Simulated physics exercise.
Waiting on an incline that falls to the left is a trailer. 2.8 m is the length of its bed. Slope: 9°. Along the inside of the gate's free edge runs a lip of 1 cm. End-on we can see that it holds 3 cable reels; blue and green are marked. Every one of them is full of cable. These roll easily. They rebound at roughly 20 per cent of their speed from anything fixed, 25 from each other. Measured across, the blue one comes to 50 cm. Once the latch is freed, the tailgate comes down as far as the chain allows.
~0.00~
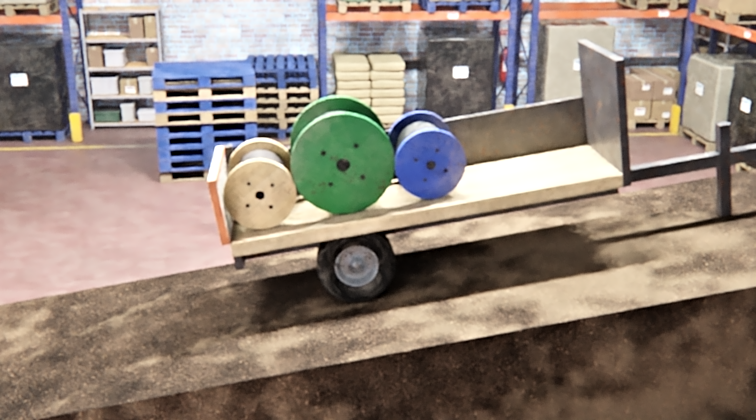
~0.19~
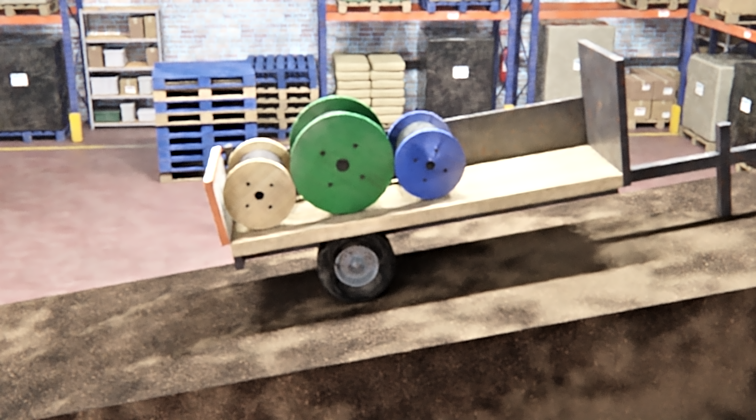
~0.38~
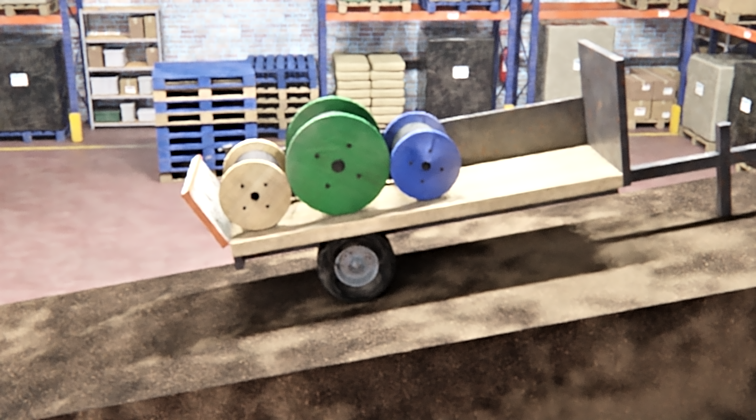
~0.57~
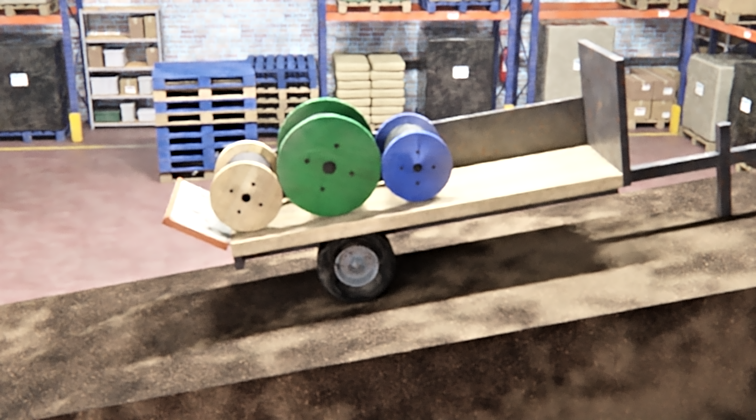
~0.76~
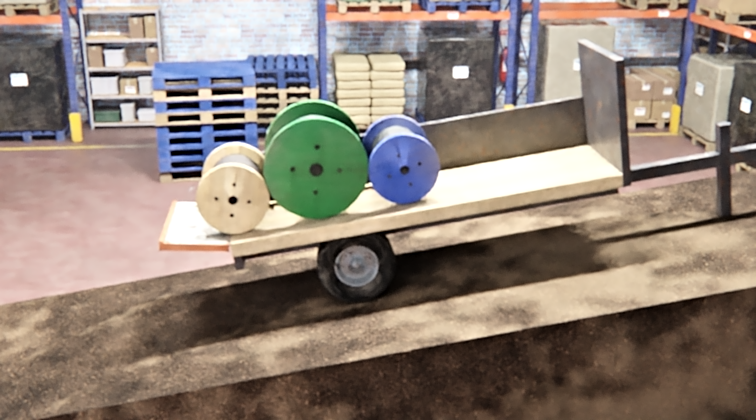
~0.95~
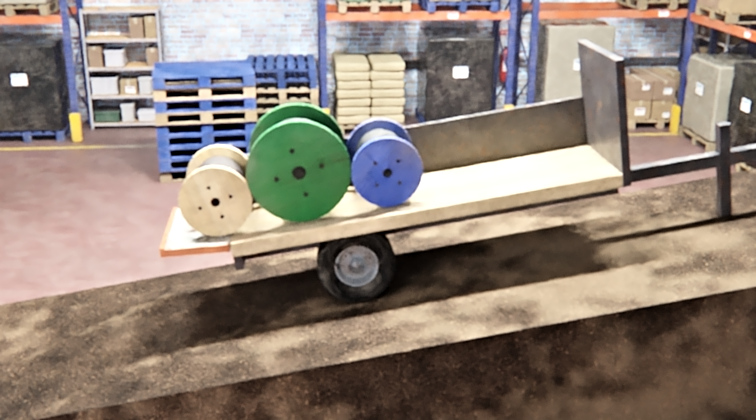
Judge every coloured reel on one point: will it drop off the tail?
Verdicts: Blue it will, green it will.
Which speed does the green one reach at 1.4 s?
Its speed is roughly 0.7 m/s.
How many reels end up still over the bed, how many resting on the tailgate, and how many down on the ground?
0 - 0 - 3.
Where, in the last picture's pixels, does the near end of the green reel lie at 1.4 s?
At about (251, 182).
Then, 1.4 s in, blue is on the bed, 80 cm short of the hinge, rolling left; green is on the bed, 20 cm short of the hinge, rolling left; 0 of 3 are out.
Then, 1.8 s in, blue is on the bed, 45 cm short of the hinge, rolling left; green is on the gate, 10 cm past the hinge, rolling left; 1 of 3 is out.
Then, 2.3 s in, blue is on the gate, 5 cm past the hinge, rolling left; green is dropping off the gate; 2 of 3 are out.
Then, 2.9 s in, blue is dropping off the gate; green is off the vehicle; 3 of 3 are out.
In the end (4.5 s), blue is out on the ground; green is off the vehicle; 3 of 3 are out.
